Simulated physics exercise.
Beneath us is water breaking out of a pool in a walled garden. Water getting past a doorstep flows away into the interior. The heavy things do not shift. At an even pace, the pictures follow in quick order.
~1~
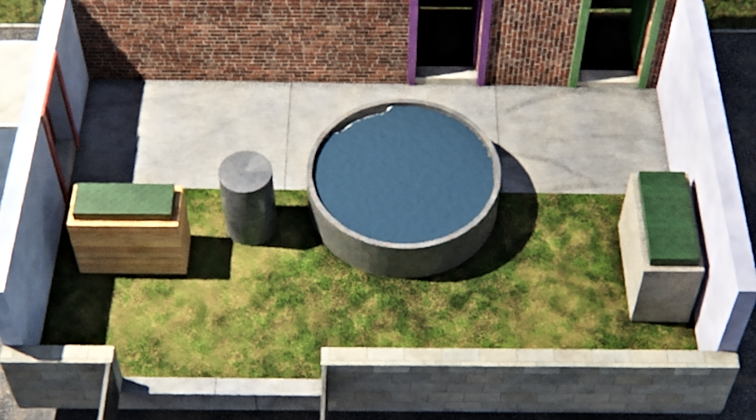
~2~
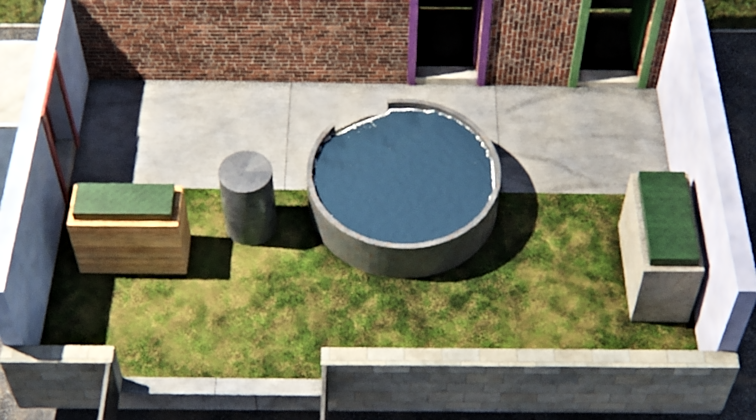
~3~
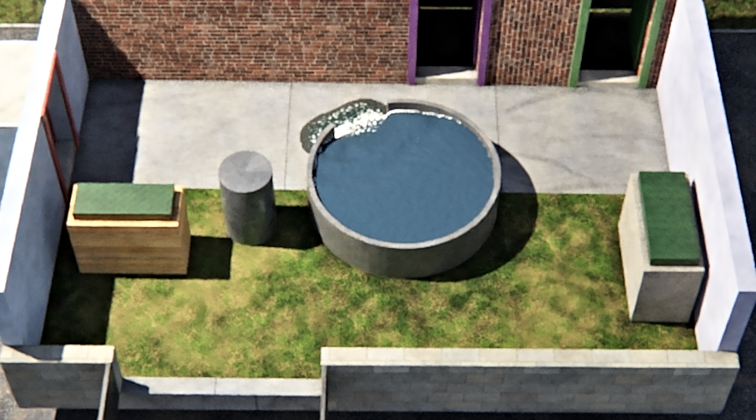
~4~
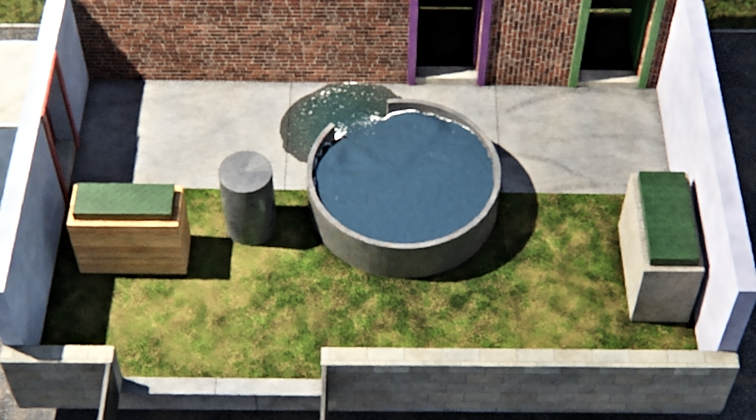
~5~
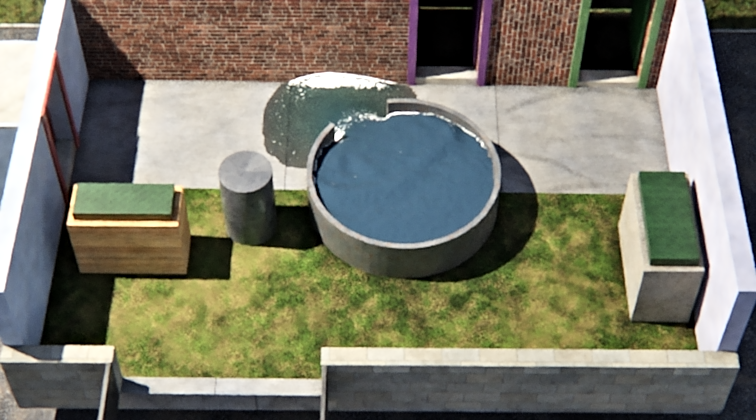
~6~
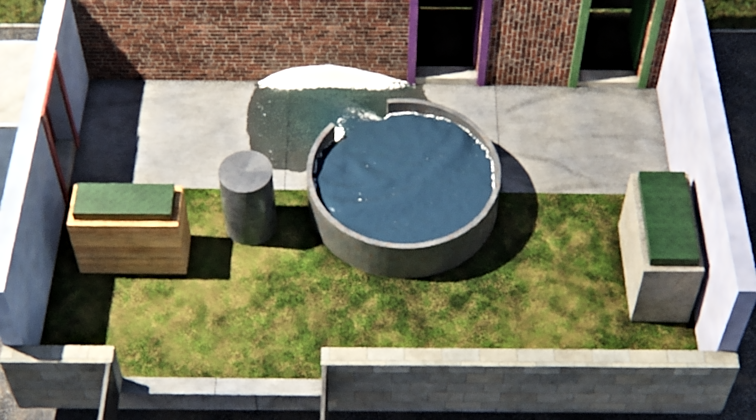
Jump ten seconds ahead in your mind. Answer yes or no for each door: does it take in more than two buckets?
Purple door: No; green door: No; red door: No.
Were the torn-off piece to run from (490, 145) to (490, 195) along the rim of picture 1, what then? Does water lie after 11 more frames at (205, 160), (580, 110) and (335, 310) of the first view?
One after the other: Clear, wet, not flooded.
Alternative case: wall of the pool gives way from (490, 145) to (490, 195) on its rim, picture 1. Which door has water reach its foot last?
The door marked red.
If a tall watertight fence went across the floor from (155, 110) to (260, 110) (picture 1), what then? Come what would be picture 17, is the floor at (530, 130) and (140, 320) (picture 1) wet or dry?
Result by location - first soaked, second parched.
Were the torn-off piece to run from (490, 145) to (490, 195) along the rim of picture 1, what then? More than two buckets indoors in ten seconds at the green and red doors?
Well, the green crosses the threshold, and the red comes up short.
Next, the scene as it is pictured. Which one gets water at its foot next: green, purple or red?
It would be the purple one.
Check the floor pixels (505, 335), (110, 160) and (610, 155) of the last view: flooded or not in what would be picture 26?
First spot spared, second spot submerged, third spot submerged.
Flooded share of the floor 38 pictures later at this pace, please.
About 65 per cent.
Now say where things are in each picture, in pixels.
The round pool at (404, 174) is whole and still, in the first frame.
The front is at a hidden place, out from the gap on the round pool's far side, in the second frame.
Water pours out on the round pool's far side and has run to (309, 128), in the third frame.
Water pours out on the round pool's far side and has run to (339, 86), in the fourth frame.
The front is at (286, 85), out from the gap on the round pool's far side, in the fifth frame.
Water pours out on the round pool's far side and has run to (262, 85), in the sixth frame.
A moment on, water covers 15 % of the floor; the purple door wet at the sill, nothing in, the green door not reached, the red door not reached.
Next, water covers 25 % of the floor; the purple door wet at the sill, nothing in, the green door not reached, the red door not reached.
Then, water covers 45 % of the floor; the purple door wet at the sill, nothing in, the green door wet at the sill, nothing in, the red door wet at the sill, nothing in.
Later, water covers 65 % of the floor; the purple door wet at the sill, nothing in, the green door wet at the sill, nothing in, the red door wet at the sill, nothing in.
In the end, water covers 90 % of the floor; the purple door wet at the sill, nothing in, the green door wet at the sill, nothing in, the red door wet at the sill, nothing in.
